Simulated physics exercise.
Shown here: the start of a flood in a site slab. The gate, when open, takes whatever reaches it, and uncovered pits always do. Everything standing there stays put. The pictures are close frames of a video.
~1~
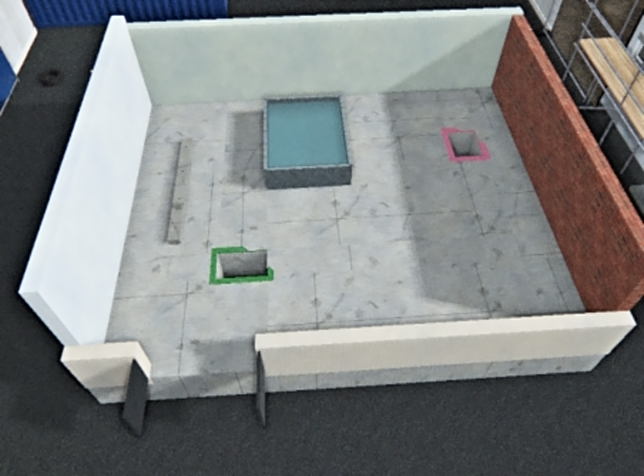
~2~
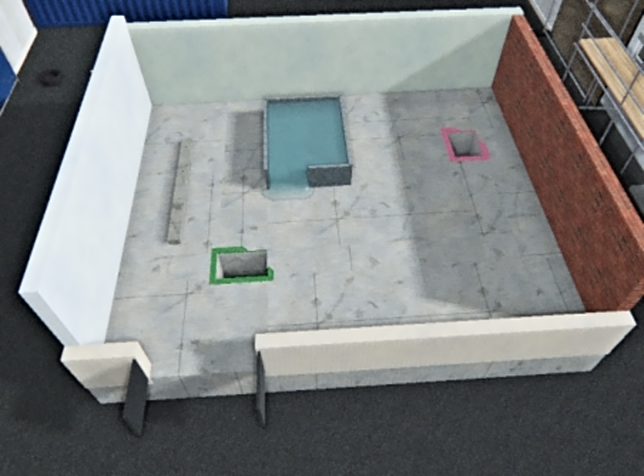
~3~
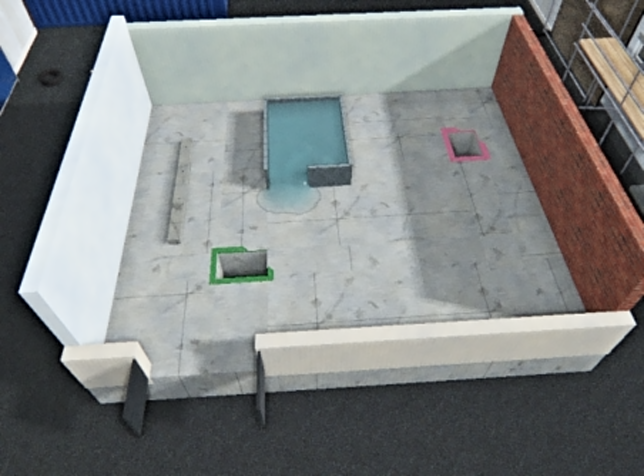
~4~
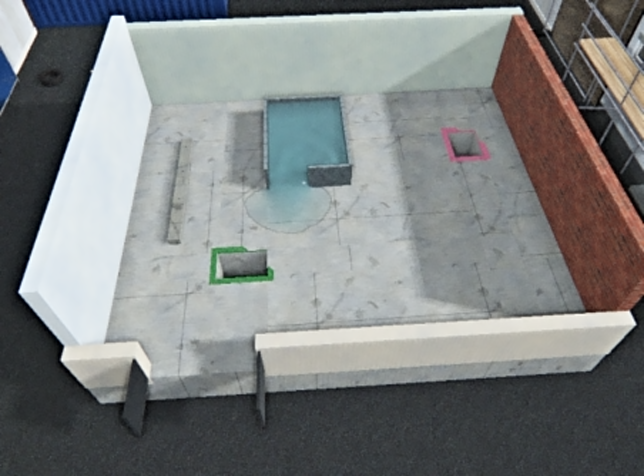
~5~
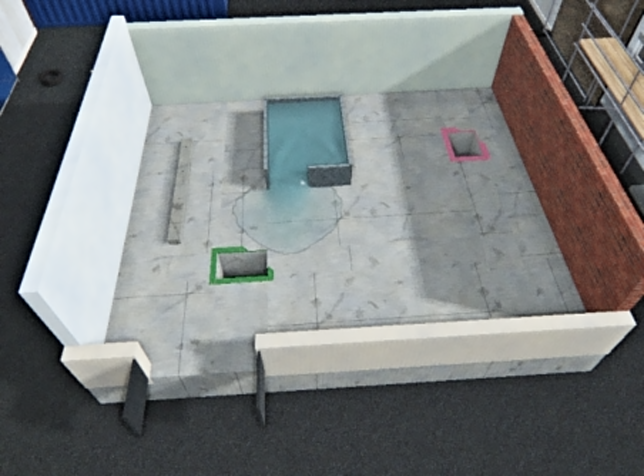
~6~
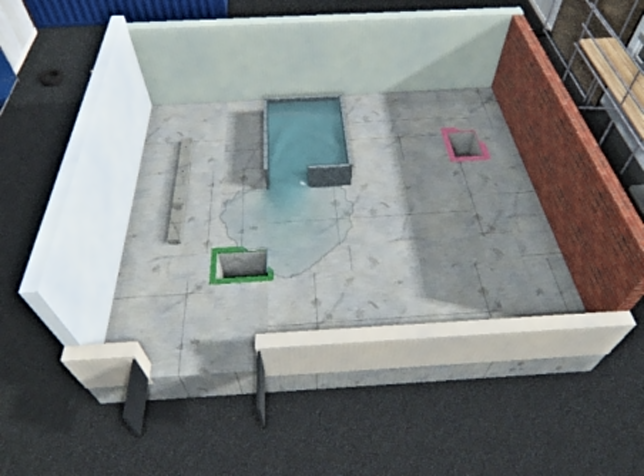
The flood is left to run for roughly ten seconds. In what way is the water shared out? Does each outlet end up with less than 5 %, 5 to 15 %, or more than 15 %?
In order: The gate gets a middling share of it - five to fifteen per cent. The green pit gets a big share of it - past fifteen per cent. The pink pit gets hardly any of it - below five per cent.
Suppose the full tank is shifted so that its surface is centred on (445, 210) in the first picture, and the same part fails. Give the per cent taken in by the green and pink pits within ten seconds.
Ten seconds on: Green pit 8 percent, pink pit 6 percent.
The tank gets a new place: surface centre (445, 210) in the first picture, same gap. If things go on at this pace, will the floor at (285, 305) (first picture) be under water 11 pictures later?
That spot would be swamped.
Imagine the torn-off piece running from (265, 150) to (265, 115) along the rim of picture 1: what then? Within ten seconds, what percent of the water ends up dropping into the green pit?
Green: 12 %.
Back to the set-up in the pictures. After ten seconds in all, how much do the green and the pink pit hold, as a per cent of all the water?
Estimates: 26 % and 0 %.
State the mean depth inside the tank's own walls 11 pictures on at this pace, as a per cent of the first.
Near 62 in a hundred.
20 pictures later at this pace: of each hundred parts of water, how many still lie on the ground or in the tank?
I'd say around 84 per cent.
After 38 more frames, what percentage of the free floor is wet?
I'd put it at roughly 35 per cent.
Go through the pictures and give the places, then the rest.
In the first frame, the tank at (306, 133) is whole and still.
In the second frame, water pours out at (289, 181) and has run to (267, 195).
In the third frame, water pours out at (289, 182) and has run to (309, 207).
In the fourth frame, water pours out at (289, 182) and has run to (298, 229).
In the fifth frame, the front is at (283, 250), out from the gap at (289, 182).
In the sixth frame, the front is at (284, 273), out from the gap at (289, 181).
A moment on, water covers 15 % of the floor; the gate 0 %, the green pit 3 %, the pink pit 0 %.
Next, water covers 20 % of the floor; the gate 0 %, the green pit 8 %, the pink pit 0 %.
Then, water covers 25 % of the floor; the gate 2 %, the green pit 14 %, the pink pit 0 %.
Later, water covers 35 % of the floor; the gate 6 %, the green pit 21 %, the pink pit 0 %.
In the end, water covers 45 % of the floor; the gate 12 %, the green pit 27 %, the pink pit 0 %.
